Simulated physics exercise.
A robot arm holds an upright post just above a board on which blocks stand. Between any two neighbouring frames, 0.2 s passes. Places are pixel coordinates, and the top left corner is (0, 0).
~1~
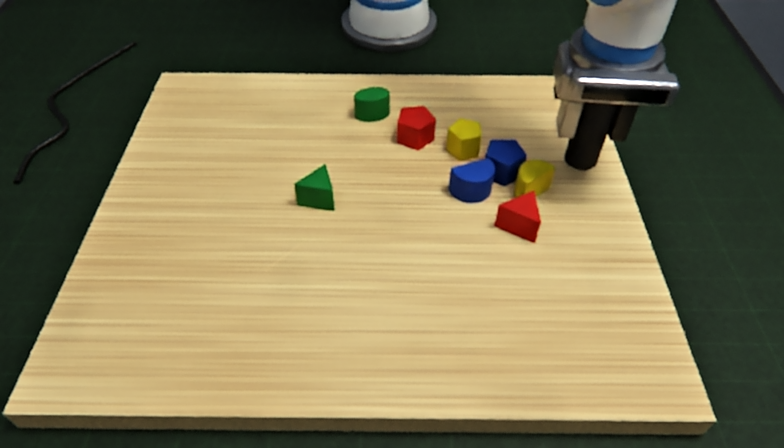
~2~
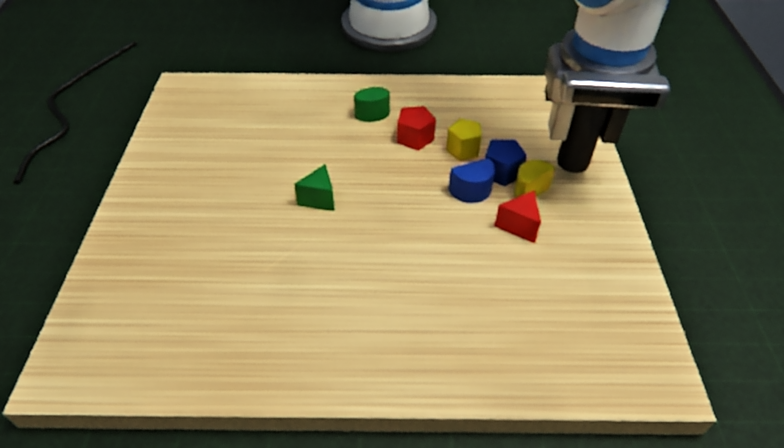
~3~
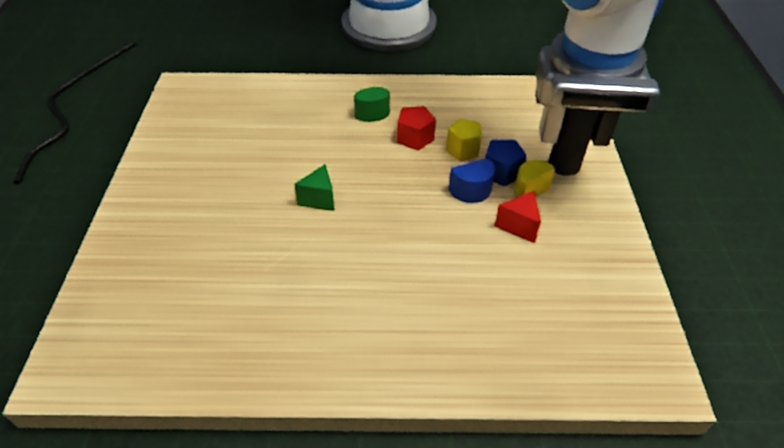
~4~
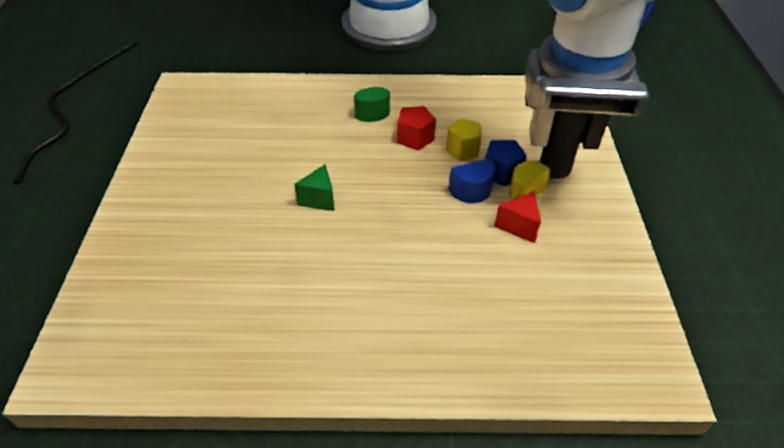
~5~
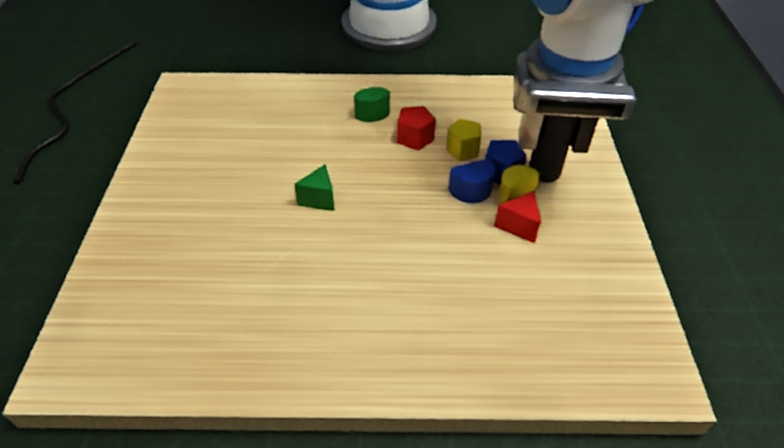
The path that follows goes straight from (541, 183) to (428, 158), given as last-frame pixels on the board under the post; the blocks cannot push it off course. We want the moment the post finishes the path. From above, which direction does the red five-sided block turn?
Turns anticlockwise.
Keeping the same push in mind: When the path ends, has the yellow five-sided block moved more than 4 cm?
Yes, that is how it ends up.
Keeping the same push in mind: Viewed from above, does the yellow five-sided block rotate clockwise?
Final answer: Yes.
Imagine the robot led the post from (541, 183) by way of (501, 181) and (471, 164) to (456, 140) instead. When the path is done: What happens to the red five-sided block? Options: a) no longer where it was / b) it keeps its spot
The correct letter is a.
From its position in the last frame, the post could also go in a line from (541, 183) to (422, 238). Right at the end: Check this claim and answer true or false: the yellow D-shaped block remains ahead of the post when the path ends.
This is true.
What follows on the original path. One third of the way, post at (504, 163); yellow five-sided block at (454, 122); blue five-sided block at (474, 141), turned 10° anticlockwise; yellow D-shaped block at (505, 177), turned 25° anticlockwise.
Two thirds of the way, post at (466, 154); red five-sided block at (409, 112), turned 35° anticlockwise; yellow five-sided block at (445, 110), turned 15° clockwise; blue five-sided block at (438, 131); yellow D-shaped block at (505, 177), turned 25° anticlockwise.
At the end, post at (429, 146); red five-sided block at (386, 98), turned 20° anticlockwise; yellow five-sided block at (441, 107), turned 35° clockwise; blue five-sided block at (404, 120), turned 10° clockwise; yellow D-shaped block at (505, 177), turned 25° anticlockwise.
